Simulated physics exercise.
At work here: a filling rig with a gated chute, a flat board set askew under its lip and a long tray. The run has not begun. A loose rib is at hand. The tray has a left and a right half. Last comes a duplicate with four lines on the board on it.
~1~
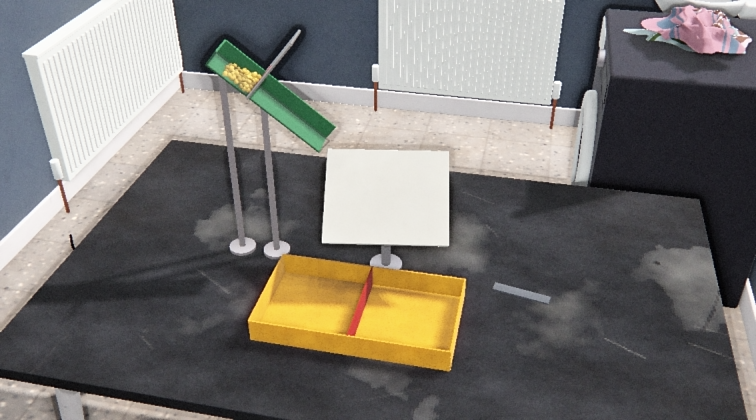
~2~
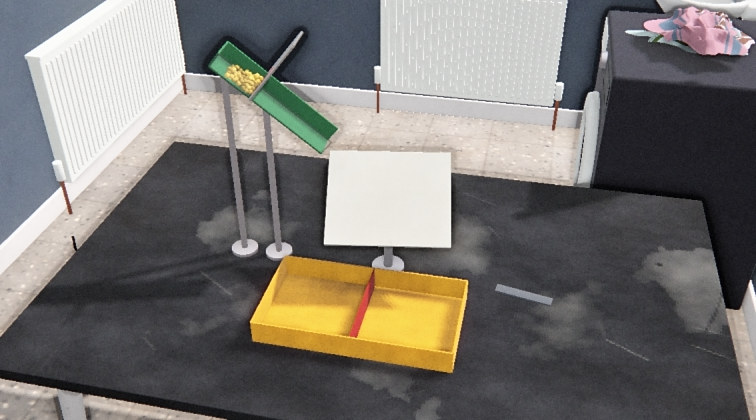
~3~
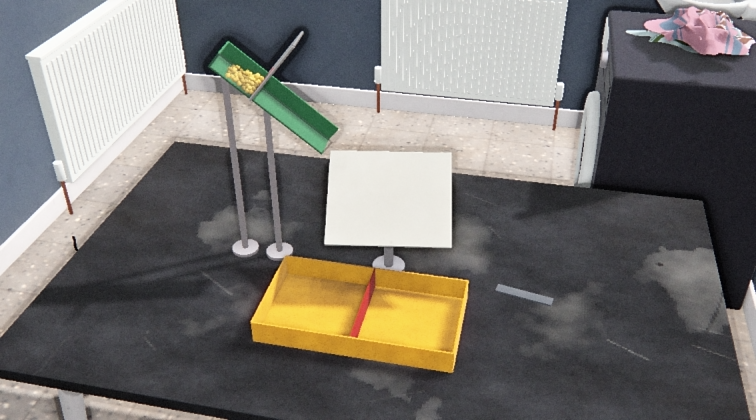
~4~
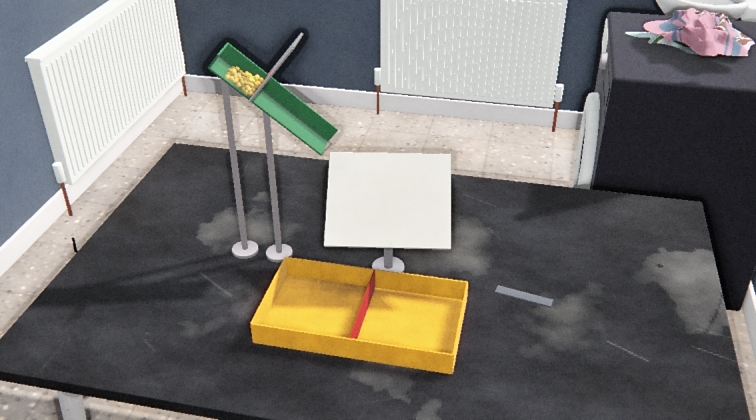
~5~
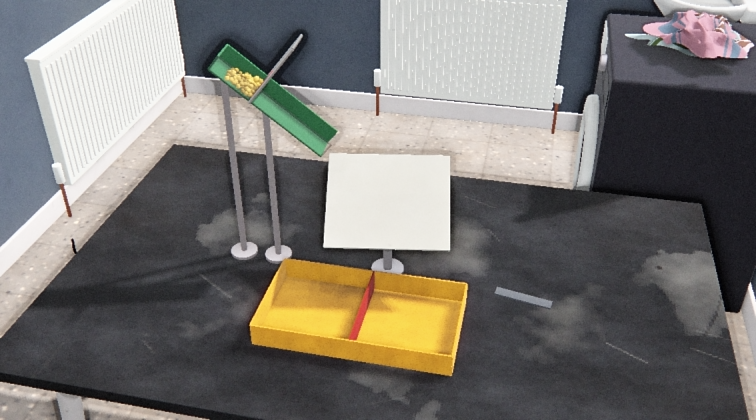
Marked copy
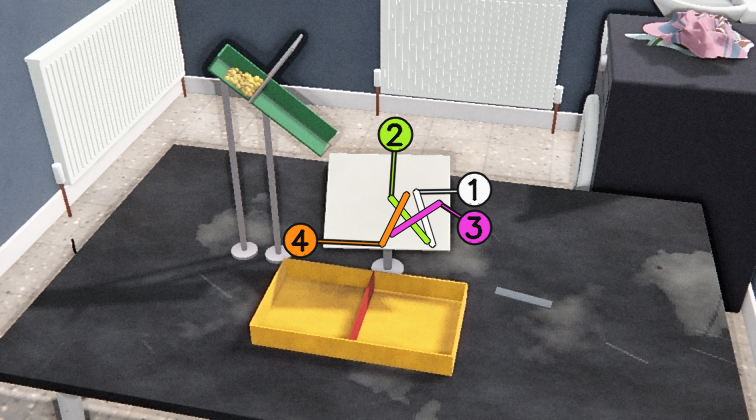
A yellow tray split by a red divider sits on a scuffed black tabletop, seen from above at an angle in a room with dark blue walls and white radiators. Behind it stand a tilted white board and, to the left, a sloping green chute on two grey posts, holding small yellow pieces behind a gate. Nothing on the table moves; only the view shifts very slightly.
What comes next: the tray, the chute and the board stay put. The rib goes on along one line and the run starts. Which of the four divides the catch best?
Choose 4.
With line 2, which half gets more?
The right half.
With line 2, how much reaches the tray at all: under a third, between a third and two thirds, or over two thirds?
It is over two thirds.
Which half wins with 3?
More lands on the right.
On the marked copy, line 1 from (416, 192) to (432, 244); line 2 from (391, 198) to (427, 241); line 3 from (439, 203) to (391, 234); line 4 from (406, 194) to (382, 244).
Choosing 1, of what is caught, about a tenth in the left half, almost all in the right.
Choosing 2, of what is caught, about a tenth in the left half, almost all in the right.
Choosing 3, of what is caught, about a tenth in the left half, the larger part in the right.
Choosing 4, of what is caught, roughly two thirds in the left half, roughly a third in the right.
